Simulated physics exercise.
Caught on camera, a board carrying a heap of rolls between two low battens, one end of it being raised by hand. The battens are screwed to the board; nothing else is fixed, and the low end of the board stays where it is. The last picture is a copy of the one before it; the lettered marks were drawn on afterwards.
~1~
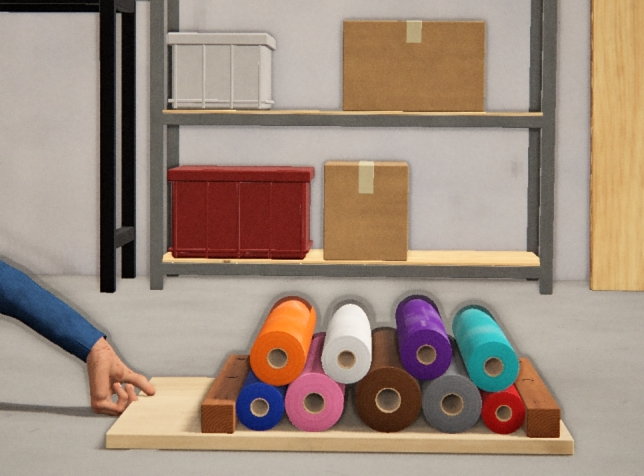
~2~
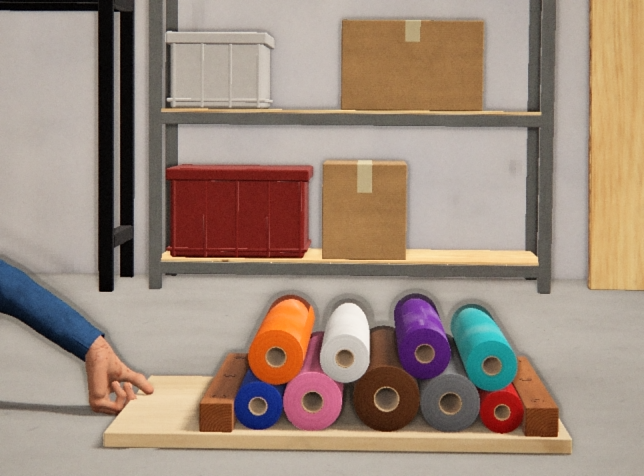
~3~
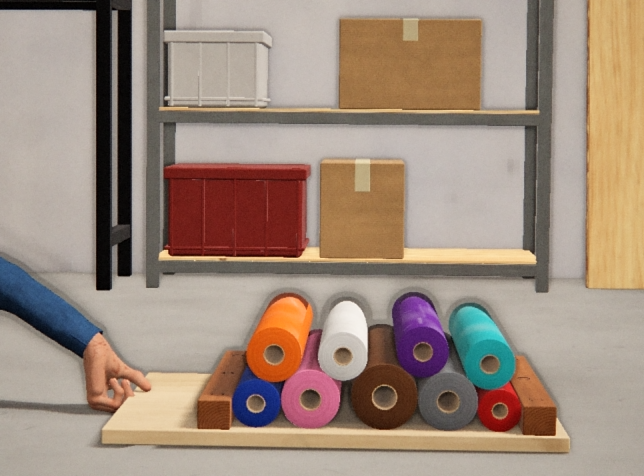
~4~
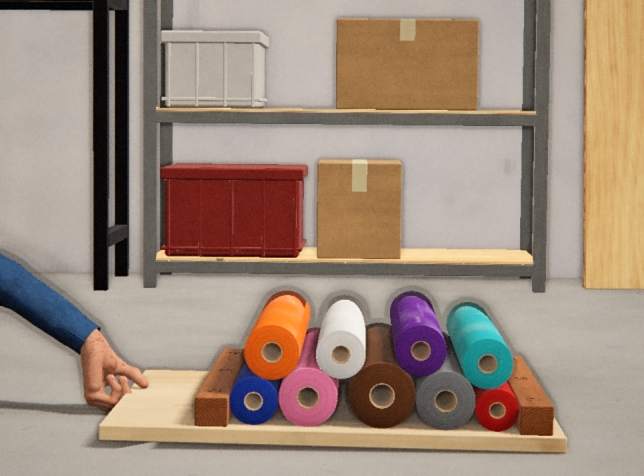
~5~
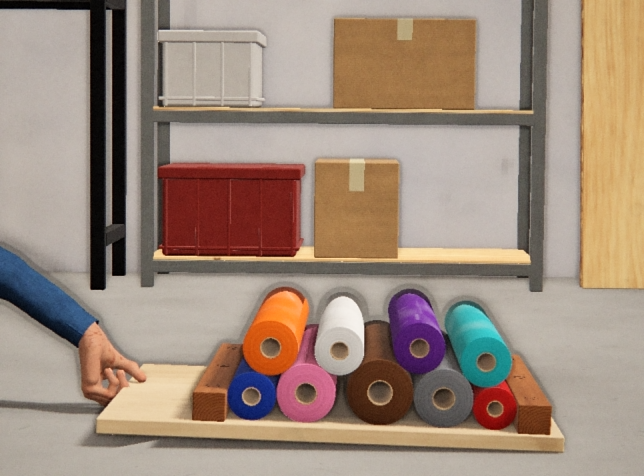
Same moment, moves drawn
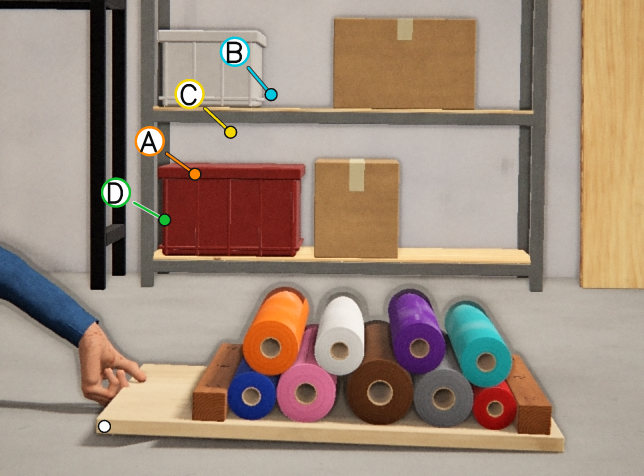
A pale board lies on the grey floor of a storeroom, seen from the front, with shelves of boxes and crates behind. Between two reddish-brown battens, orange, white, purple and teal rolls rest on blue, pink, brown, grey and red ones. A blue-sleeved hand at left lifts the board's left end slightly, the rolls keeping their places on it, while the camera drifts slightly right.
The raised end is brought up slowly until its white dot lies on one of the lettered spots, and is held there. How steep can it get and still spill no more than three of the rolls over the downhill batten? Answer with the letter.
Lift it to A and no more.
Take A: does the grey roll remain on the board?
Yes, with A.
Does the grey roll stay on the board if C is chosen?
Yes, with C.
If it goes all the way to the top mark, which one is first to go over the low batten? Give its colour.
It is the turquoise one.
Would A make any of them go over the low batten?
Yes.
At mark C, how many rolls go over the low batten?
With C, four.
On the copy, A at (195, 174); B at (271, 95); C at (231, 132); D at (165, 220); the white dot at (105, 426).
On A. First, board at 20°.
Then, board at 36°.
Finally, board at 36°, two over the low batten (purple, turquoise).
By contrast, B four over the low batten (orange, purple, turquoise, white); C four over the low batten (orange, purple, turquoise, white); D two over the low batten (purple, turquoise).
